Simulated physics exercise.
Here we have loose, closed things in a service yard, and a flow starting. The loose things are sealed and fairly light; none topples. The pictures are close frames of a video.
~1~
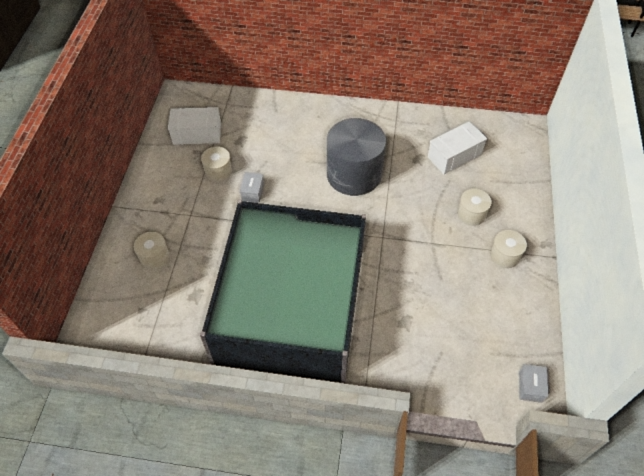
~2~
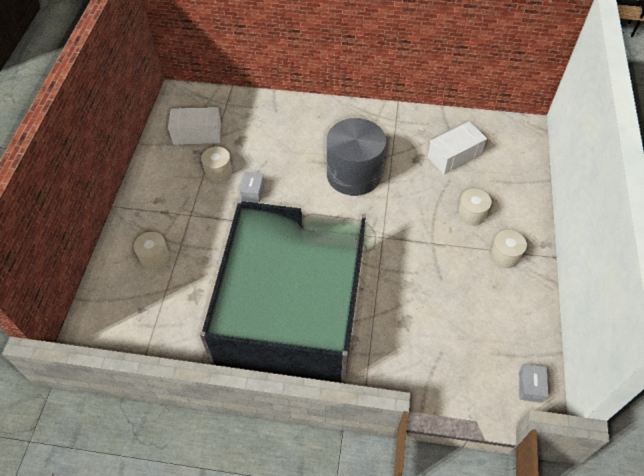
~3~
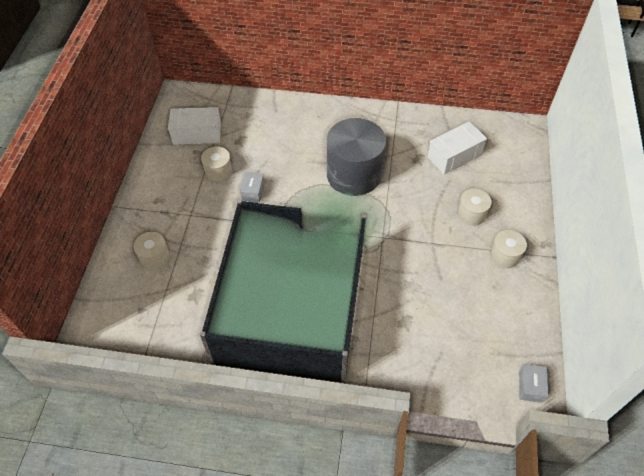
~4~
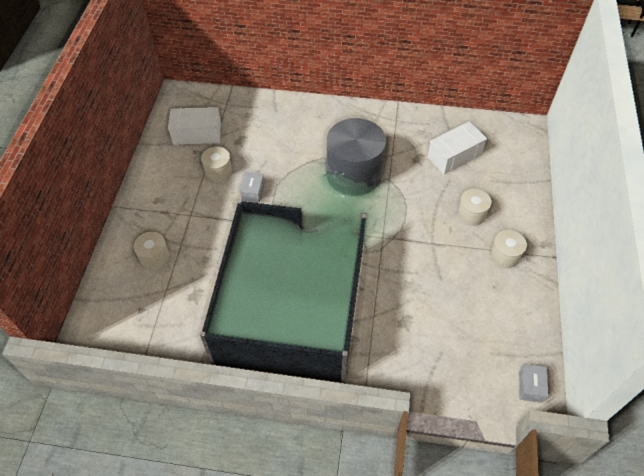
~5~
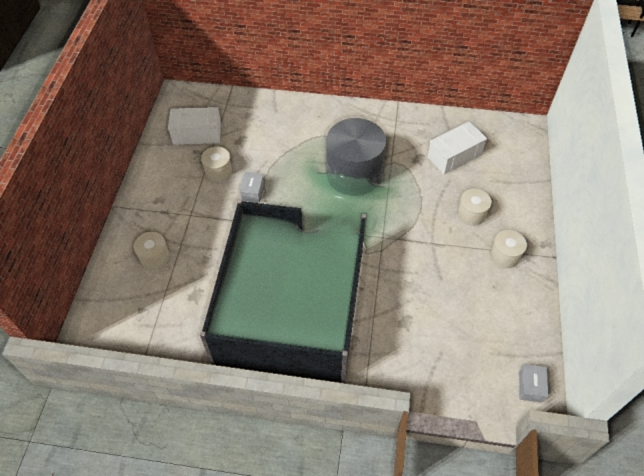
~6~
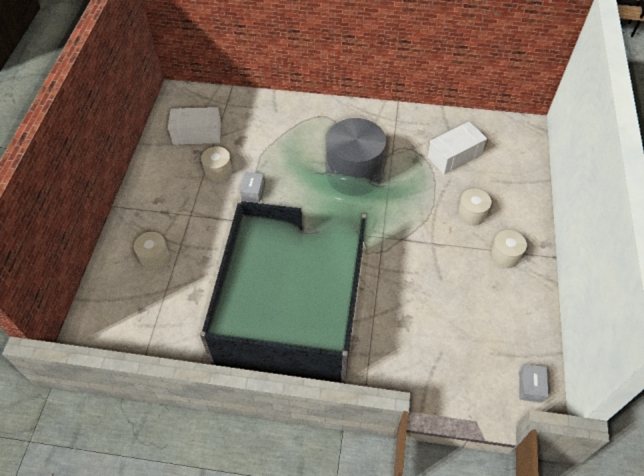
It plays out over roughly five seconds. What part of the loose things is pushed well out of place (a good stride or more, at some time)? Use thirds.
Share: Two thirds or above.
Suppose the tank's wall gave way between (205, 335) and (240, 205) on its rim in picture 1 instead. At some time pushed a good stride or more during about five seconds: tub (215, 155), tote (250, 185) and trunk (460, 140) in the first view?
As listed: Shifted that much, yes, shifted that much.
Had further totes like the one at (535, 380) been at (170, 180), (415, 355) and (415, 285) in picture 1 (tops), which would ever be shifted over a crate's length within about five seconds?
As listed: Moved that far, never so far, not that far.
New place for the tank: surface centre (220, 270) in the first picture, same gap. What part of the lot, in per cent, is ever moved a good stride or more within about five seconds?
Some 90 per cent.
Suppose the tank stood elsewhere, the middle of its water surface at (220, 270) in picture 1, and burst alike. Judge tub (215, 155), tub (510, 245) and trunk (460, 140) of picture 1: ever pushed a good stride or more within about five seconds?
In that order: That far or more, yes, shifted that much.
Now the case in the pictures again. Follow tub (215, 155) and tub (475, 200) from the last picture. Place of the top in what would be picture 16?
Around (148, 165) and (548, 236).
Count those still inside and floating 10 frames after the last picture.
1 of them.
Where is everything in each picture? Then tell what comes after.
The first picture shows a tub at (511, 243), on the bottom; a trunk at (459, 140) rests on the ground; 0 of 8 have shifted.
The second picture shows a tub at (511, 243) rests on the ground; a trunk at (459, 140), on the bottom; 0 of 8 have shifted.
The third picture shows a tub at (511, 243) rests on the ground; a trunk at (459, 140), on the bottom; 0 of 8 have shifted.
The fourth picture shows a tub at (511, 243), on the bottom; a trunk at (459, 140) rests on the ground; 0 of 8 have shifted.
The fifth picture shows a tub at (511, 243) rests on the ground; a trunk at (459, 140) rests on the ground; 0 of 8 have shifted.
The sixth picture shows a tub at (511, 243), on the bottom; a trunk at (459, 140), on the bottom; 0 of 8 have shifted.
A moment on, 0 of 8 are well off their spots; 0 afloat.
Next, 4 of 8 are well off their spots; 1 afloat.
Later, 5 of 8 are well off their spots; 3 afloat.
In the end, 6 of 8 are well off their spots, and 6 have been at some point; 3 afloat.
